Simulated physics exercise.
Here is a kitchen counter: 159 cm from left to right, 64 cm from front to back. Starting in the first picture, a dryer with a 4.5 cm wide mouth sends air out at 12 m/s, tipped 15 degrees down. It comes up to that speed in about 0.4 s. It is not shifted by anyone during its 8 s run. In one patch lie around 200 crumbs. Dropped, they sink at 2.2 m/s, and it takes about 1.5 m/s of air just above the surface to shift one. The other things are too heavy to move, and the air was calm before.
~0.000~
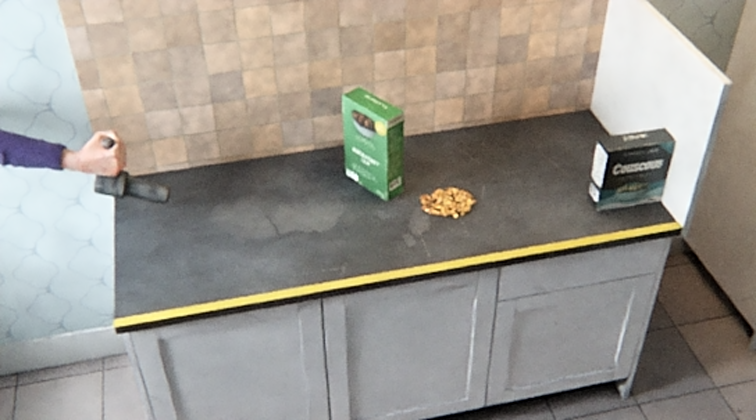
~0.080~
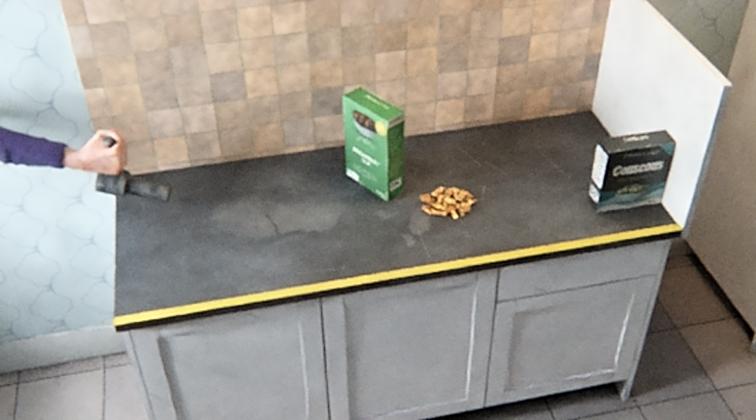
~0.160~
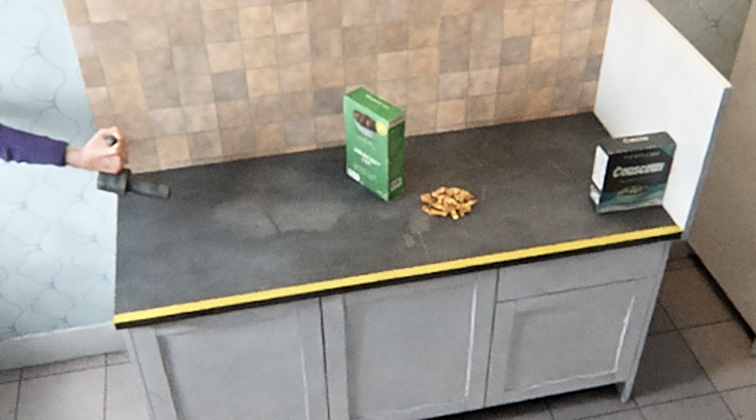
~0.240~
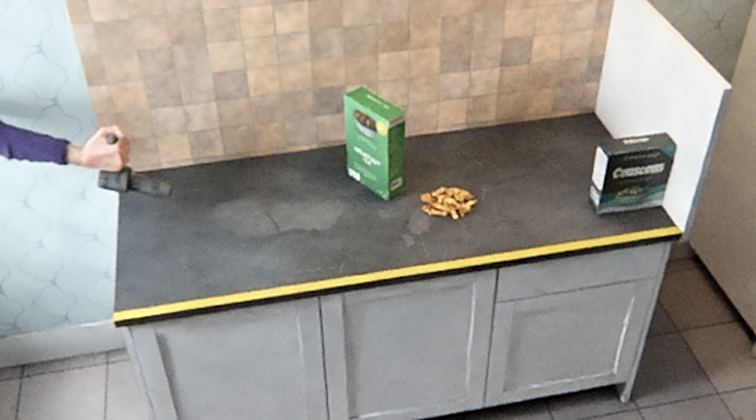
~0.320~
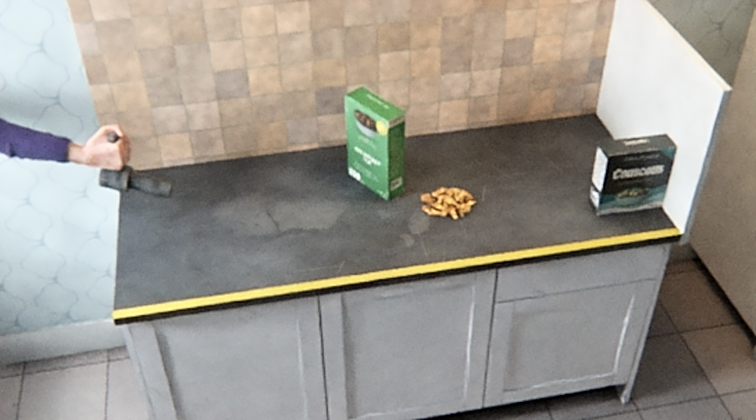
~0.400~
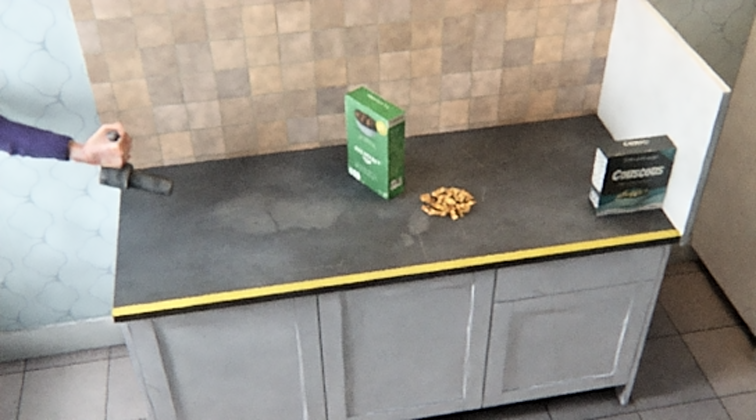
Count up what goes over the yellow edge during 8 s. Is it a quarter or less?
I suspect that edge gives up a quarter at most.
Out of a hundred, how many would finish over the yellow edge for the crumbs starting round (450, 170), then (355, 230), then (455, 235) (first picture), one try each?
Roughly 0 %, then 100 %, then 100 %.
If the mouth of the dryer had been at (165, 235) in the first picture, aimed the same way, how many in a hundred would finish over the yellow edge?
Then the share would be close to 0 percent.
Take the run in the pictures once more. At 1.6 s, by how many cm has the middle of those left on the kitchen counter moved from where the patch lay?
About 60 cm.
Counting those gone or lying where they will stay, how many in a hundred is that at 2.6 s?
Roughly 80 % of them.
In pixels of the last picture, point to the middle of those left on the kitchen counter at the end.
Around (649, 184).
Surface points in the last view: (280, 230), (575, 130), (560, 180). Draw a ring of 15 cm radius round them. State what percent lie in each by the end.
0 %, 20 %, 3 %.
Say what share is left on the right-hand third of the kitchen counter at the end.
90 %.
After 1.6 s the count stands so, 7 % are over the yellow edge; the middle of those still in play is near (649, 186).
After 2.6 s the count stands so, 7 % are over the yellow edge; the middle of those still in play is near (649, 186).
After 4.4 s the count stands so, 7 % are over the yellow edge; the middle of those still in play is near (649, 186).
After 8.0 s, at the end, 7 % are over the yellow edge; the middle of those still in play is near (649, 184).
